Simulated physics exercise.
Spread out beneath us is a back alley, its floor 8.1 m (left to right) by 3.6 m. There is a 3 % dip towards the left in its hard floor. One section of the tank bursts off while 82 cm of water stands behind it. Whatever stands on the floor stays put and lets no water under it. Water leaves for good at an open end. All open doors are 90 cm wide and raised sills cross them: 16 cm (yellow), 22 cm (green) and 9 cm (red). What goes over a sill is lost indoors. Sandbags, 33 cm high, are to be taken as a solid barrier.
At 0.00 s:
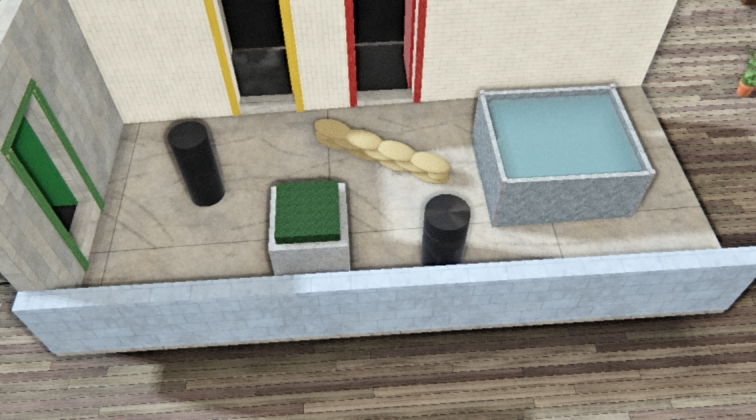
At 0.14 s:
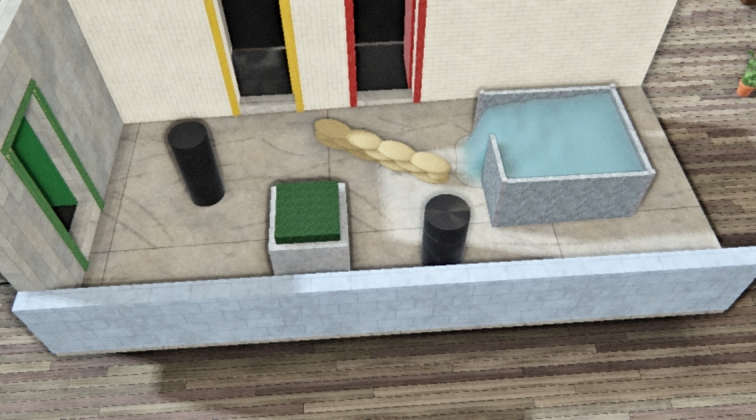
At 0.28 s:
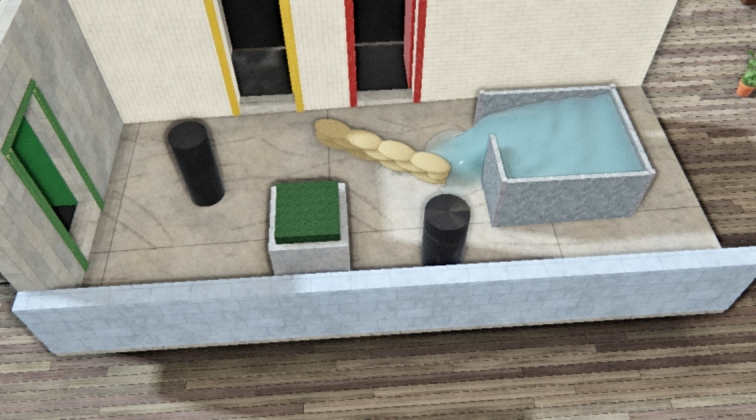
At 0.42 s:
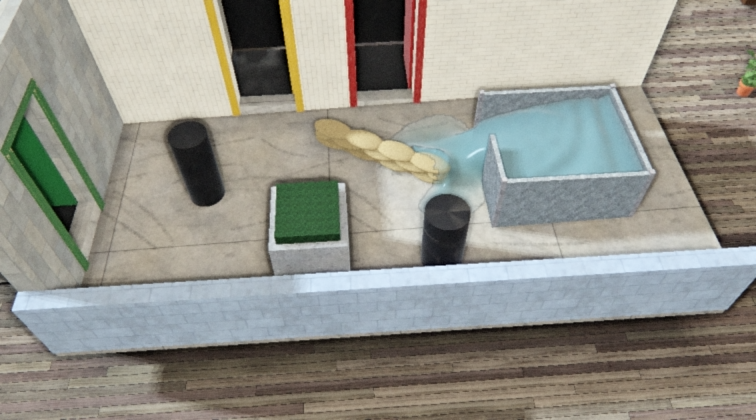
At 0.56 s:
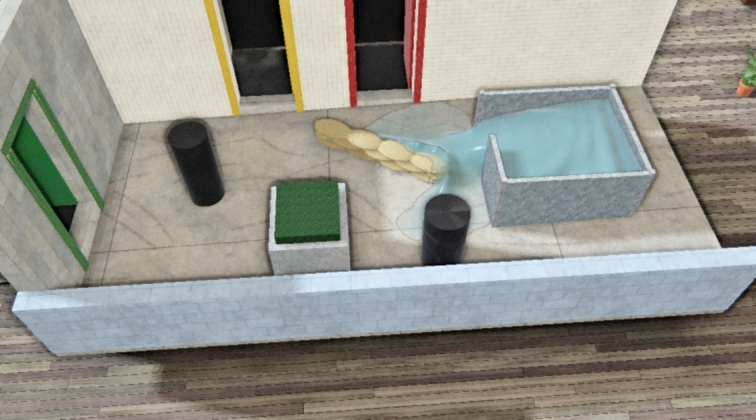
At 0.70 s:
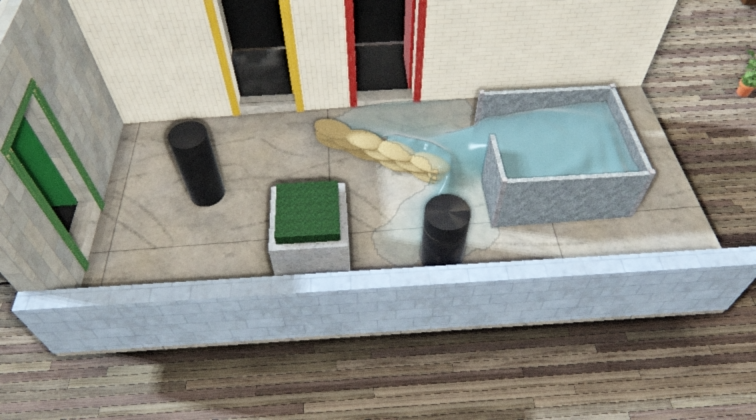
Water burst from the left side of a full grey tank in a small walled alley, poured out across the pale floor, then spread leftward around a row of tan sacks and a black cylinder.
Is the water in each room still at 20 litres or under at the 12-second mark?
Yellow door: Yes, still at or under; green door: Yes, still at or under; red door: No, over.
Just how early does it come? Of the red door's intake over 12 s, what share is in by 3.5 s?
By that time, around 65 per cent.
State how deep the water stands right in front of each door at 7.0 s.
Yellow 6 cm, green 13 cm, red 14 cm.
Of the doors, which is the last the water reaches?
The green door.
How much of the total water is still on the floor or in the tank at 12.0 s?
About 78 percent of the water remains.
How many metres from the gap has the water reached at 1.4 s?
About 5.0 m.
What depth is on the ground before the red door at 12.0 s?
About 6.5 cm deep.
After 1.4 s water covers 30 % of the floor and is deepest (50 cm) near (439, 167); yellow door 12 cm at the sill, 0 L in, green door not reached, red door 24 cm at the sill, 52 L in.
After 2.2 s water covers 50 % of the floor and is deepest (38 cm) near (439, 167); yellow door 13 cm at the sill, 1 L in, green door not reached, red door 26 cm at the sill, 192 L in.
After 3.5 s water covers 60 % of the floor and is deepest (29 cm) near (439, 167); yellow door 10 cm at the sill, 1 L in, green door 12 cm at the sill, 0 L in, red door 22 cm at the sill, 329 L in.
After 7.0 s water covers 80 % of the floor and is deepest (20 cm) near (72, 325); yellow door 6 cm at the sill, 1 L in, green door 13 cm at the sill, 0 L in, red door 14 cm at the sill, 476 L in.
After 12.0 s water covers 75 % of the floor and is deepest (22 cm) near (123, 131); yellow door 11 cm at the sill, 1 L in, green door 18 cm at the sill, 0 L in, red door 6 cm at the sill, 503 L in.
